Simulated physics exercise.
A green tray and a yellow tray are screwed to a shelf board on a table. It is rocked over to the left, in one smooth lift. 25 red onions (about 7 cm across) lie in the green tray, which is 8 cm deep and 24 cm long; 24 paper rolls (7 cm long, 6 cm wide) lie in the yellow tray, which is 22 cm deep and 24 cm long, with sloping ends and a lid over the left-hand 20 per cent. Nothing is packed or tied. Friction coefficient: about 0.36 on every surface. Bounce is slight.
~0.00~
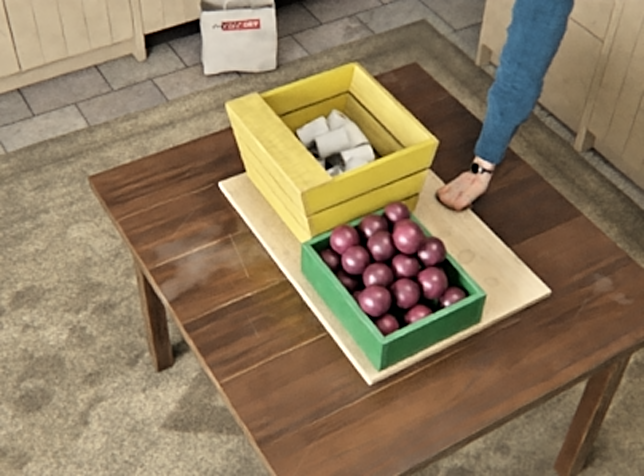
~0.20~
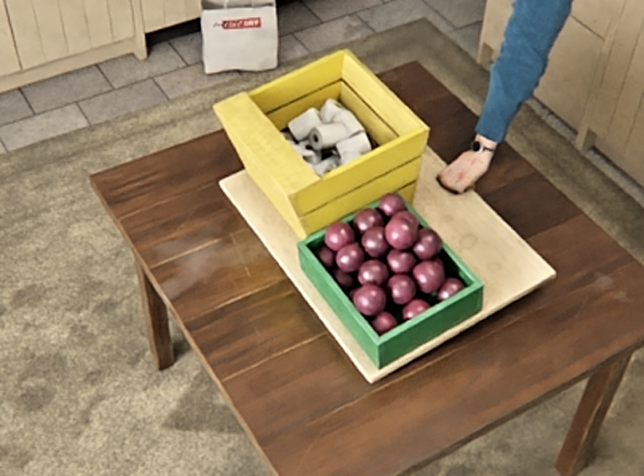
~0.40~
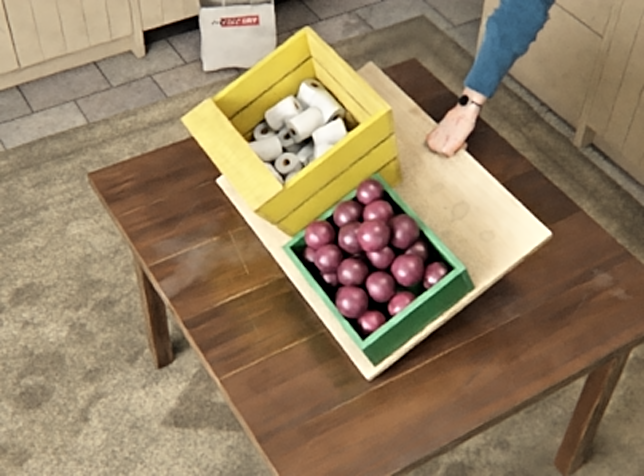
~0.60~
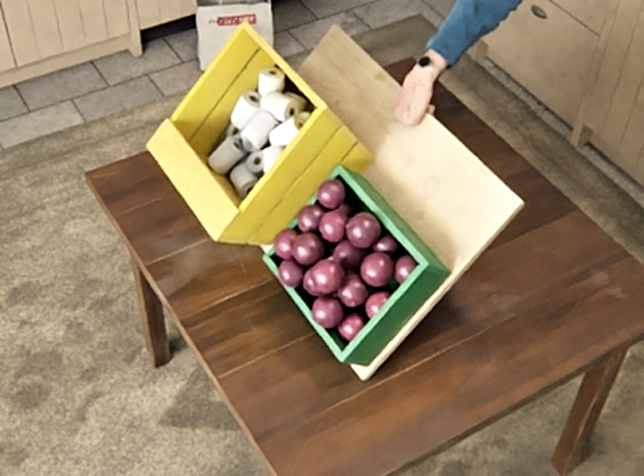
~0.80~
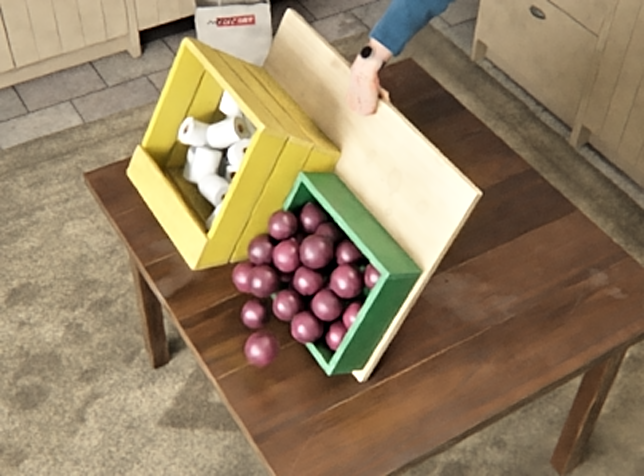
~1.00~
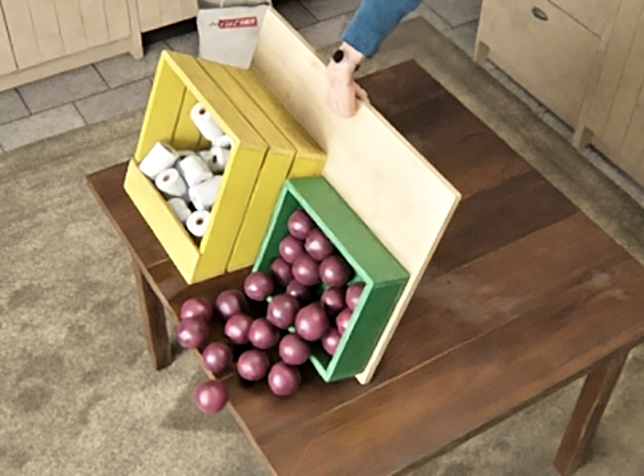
Red onions roll out of the green tray as a hand tilts the board left.
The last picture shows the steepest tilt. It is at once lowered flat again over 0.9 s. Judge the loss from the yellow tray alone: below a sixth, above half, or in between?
The yellow tray loses fewer than one in six of its paper rolls.
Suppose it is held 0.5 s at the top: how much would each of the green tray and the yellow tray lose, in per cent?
Then green tray 50, yellow tray 0 per cent.
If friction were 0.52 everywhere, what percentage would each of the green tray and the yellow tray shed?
In that case green tray 50, yellow tray 0 per cent.
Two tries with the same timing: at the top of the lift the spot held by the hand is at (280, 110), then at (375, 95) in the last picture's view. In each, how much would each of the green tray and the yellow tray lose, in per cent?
Green tray 80 then 50, yellow tray 20 then 0 per cent.
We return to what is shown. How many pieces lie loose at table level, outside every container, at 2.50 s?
About 4.
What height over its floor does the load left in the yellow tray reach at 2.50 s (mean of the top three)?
Roughly 15 cm high.
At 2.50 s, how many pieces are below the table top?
Roughly 8.
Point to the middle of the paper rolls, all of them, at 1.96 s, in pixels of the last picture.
At about (313, 185).
After 1.24 s, tilt 58°; the green tray is down by 12 of 25 and the yellow tray has all 24.
After 1.54 s, tilt 25°; the green tray is down by 13 of 25 and the yellow tray has all 24.
After 1.96 s, tilt 0°; the green tray is down by 13 of 25 and the yellow tray has all 24.
When it is over (at 2.50 s), the green tray is down by 13 of 25 and the yellow tray has all 24. Asked share, 0 of 24, 0 per cent.
